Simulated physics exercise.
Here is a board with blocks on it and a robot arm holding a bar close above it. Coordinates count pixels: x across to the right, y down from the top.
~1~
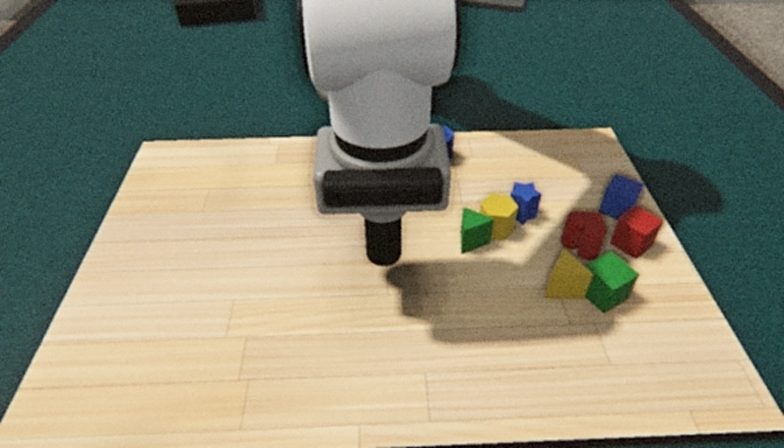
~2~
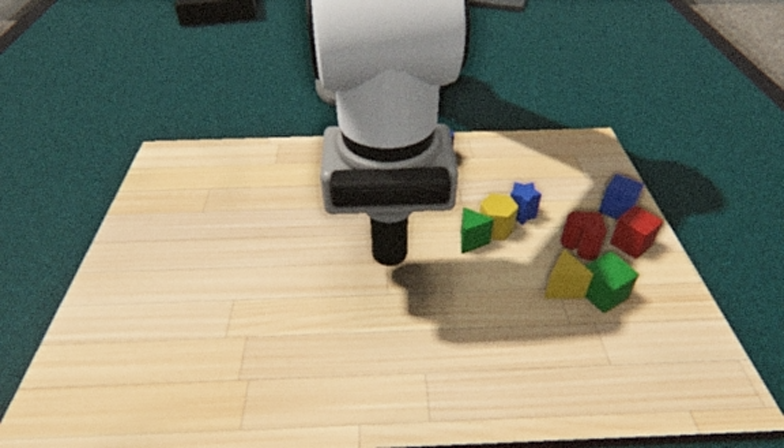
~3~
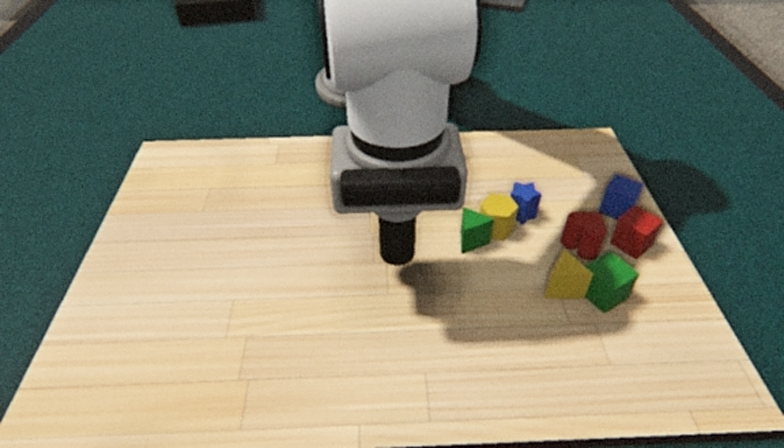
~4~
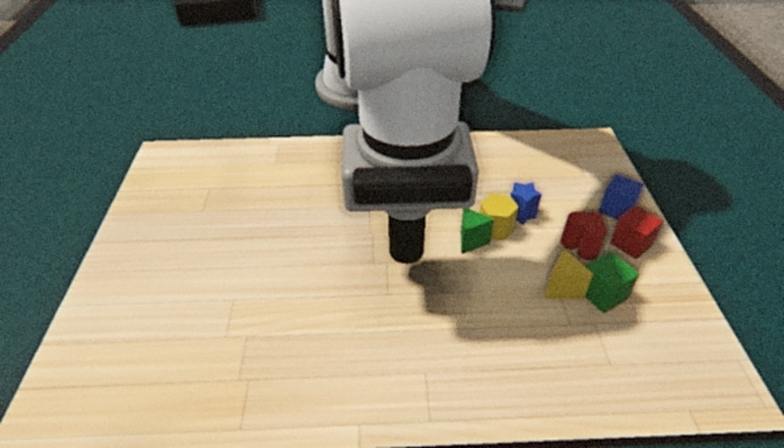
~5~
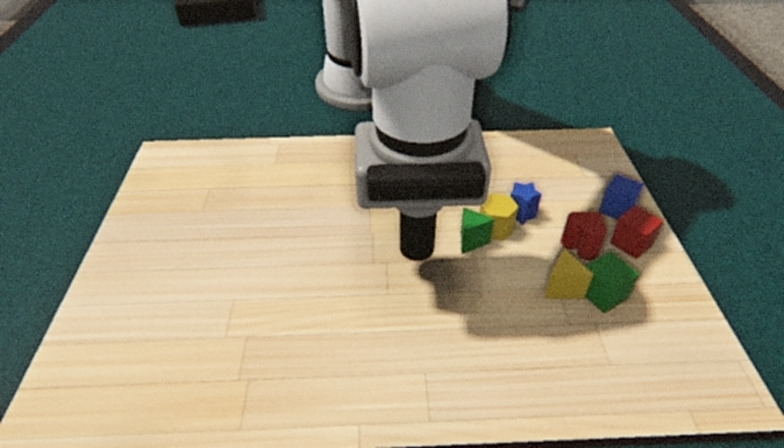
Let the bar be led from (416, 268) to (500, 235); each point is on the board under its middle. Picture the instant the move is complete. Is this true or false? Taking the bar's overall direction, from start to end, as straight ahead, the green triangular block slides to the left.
That statement is not accurate.
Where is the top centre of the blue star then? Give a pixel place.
The blue star ends near (536, 179).
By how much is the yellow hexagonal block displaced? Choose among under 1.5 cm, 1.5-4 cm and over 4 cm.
I reckon it covers between 1.5 and 4 cm.
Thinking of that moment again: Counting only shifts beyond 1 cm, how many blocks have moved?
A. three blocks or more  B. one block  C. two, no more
I choose A.
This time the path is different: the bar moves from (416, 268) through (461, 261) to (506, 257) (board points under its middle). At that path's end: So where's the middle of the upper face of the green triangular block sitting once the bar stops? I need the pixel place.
(521, 210)
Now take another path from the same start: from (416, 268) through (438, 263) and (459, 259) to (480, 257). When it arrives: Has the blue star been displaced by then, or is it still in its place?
That block moves.
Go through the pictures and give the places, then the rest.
Tip of the bar at (384, 255), middles of tops, green triangular block at (474, 218), yellow hexagonal block at (499, 204), blue star at (526, 190), red heart block at (589, 221), in the first picture.
Bar at (390, 255), nothing pushed, in the second picture.
Bar at (397, 254), nothing pushed, in the third picture.
Bar at (407, 253), nothing pushed, in the fourth picture.
Bar at (417, 250), green triangular block at (474, 218), yellow hexagonal block at (499, 204), blue star at (526, 190), red heart block at (589, 221), in the fifth picture.
The first path, step by step. One third of the way, bar at (448, 239); nothing pushed yet.
Two thirds of the way, bar at (476, 228); green triangular block at (504, 217); yellow hexagonal block at (512, 200), turned 40° anticlockwise; blue star at (529, 186).
At the end, bar at (503, 217); green triangular block at (533, 214); yellow hexagonal block at (523, 193), turned 60° anticlockwise; blue star at (536, 179); red heart block unmoved.
